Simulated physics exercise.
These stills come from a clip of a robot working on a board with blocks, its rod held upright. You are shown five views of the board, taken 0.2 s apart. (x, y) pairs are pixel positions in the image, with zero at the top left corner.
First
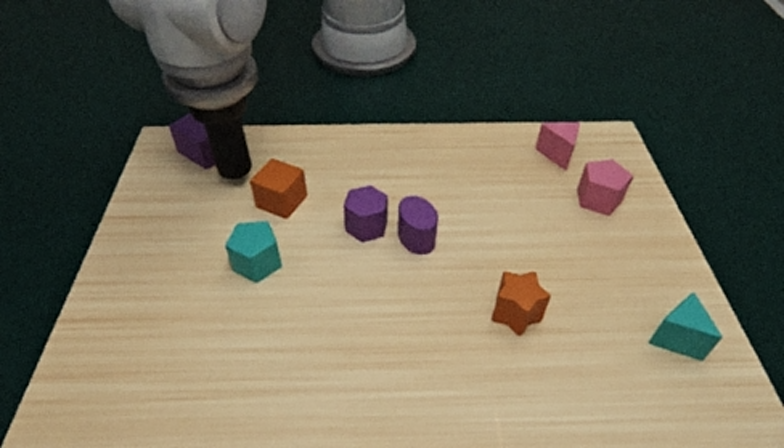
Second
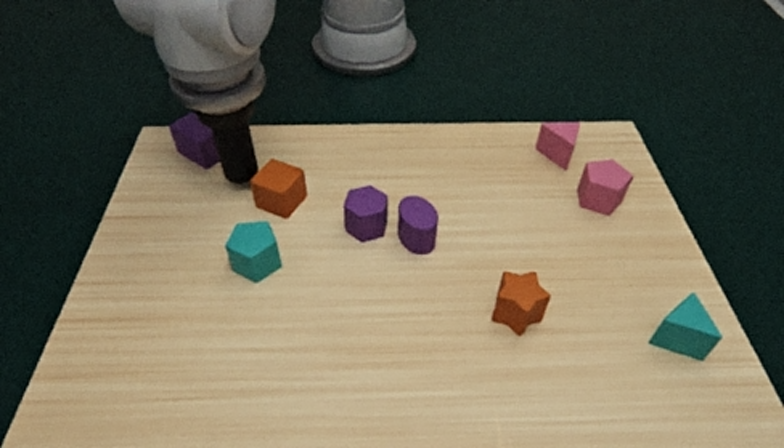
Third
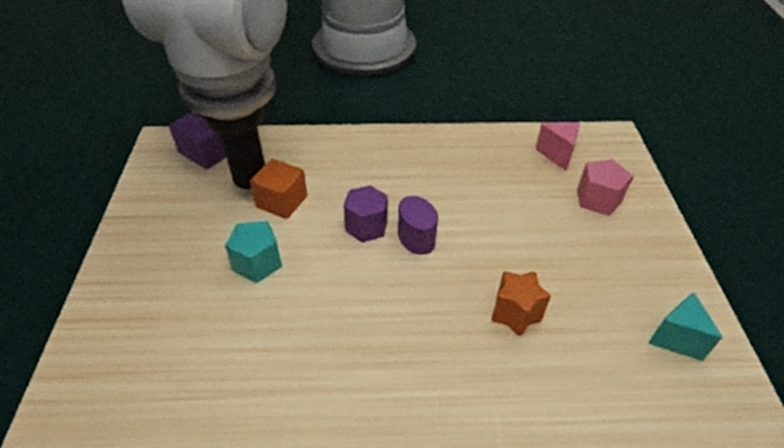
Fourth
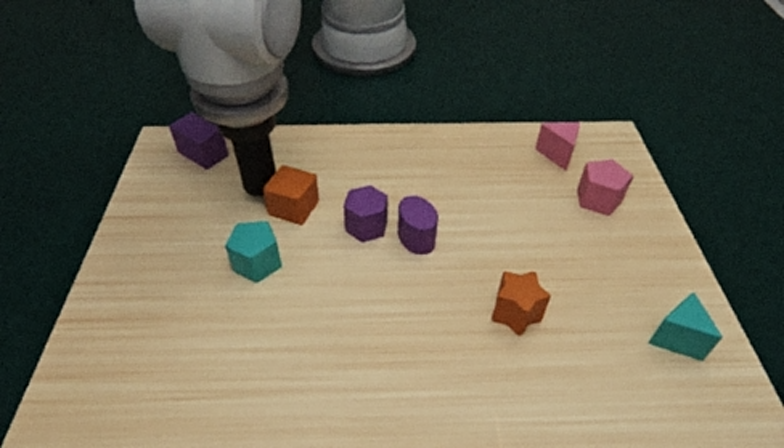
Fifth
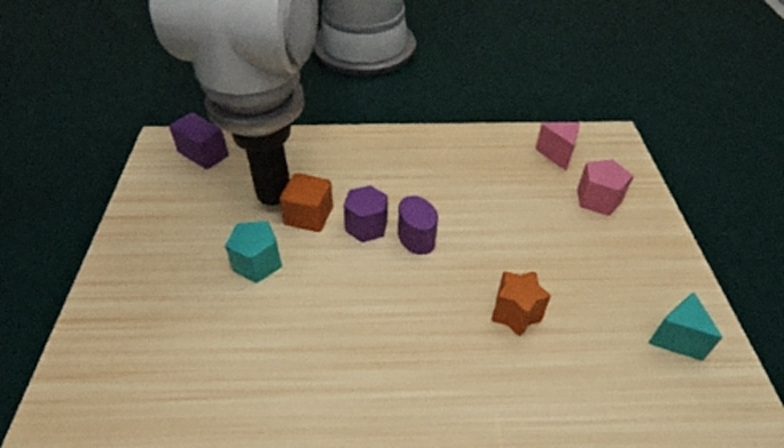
A pale wooden board lies on a dark green surface, seen from above at an angle by a still camera. Purple, orange and turquoise blocks sit at left and centre, with an orange star, a turquoise wedge and two pink blocks toward the right. A grey robot arm with a black rod slides slightly right and nearer, meeting the orange cube and pushing it a short way toward the purple blocks.
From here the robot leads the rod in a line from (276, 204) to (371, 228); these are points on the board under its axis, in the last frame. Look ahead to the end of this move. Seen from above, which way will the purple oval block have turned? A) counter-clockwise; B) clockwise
B - clockwise.
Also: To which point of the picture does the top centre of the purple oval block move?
At the end it should sit near (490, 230).
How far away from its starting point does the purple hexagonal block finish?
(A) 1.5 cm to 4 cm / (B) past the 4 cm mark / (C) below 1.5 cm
It's B.
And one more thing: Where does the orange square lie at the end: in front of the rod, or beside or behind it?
Before the rod.
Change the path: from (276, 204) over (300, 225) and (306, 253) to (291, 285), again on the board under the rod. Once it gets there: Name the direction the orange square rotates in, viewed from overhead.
My prediction: CCW.
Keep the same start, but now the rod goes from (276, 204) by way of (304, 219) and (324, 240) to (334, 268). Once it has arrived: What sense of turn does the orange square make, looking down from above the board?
From overhead, anticlockwise.
The first path, step by step. One third of the way, rod at (306, 203); orange square at (339, 197); purple hexagonal block at (380, 203).
Two thirds of the way, rod at (338, 210); orange square at (374, 204); purple hexagonal block at (416, 208); purple oval block at (454, 221), turned 30° clockwise.
At the end, rod at (371, 219); turquoise pentagonal block unmoved; orange square at (409, 212); purple hexagonal block at (452, 215); purple oval block at (490, 230), turned 30° clockwise.
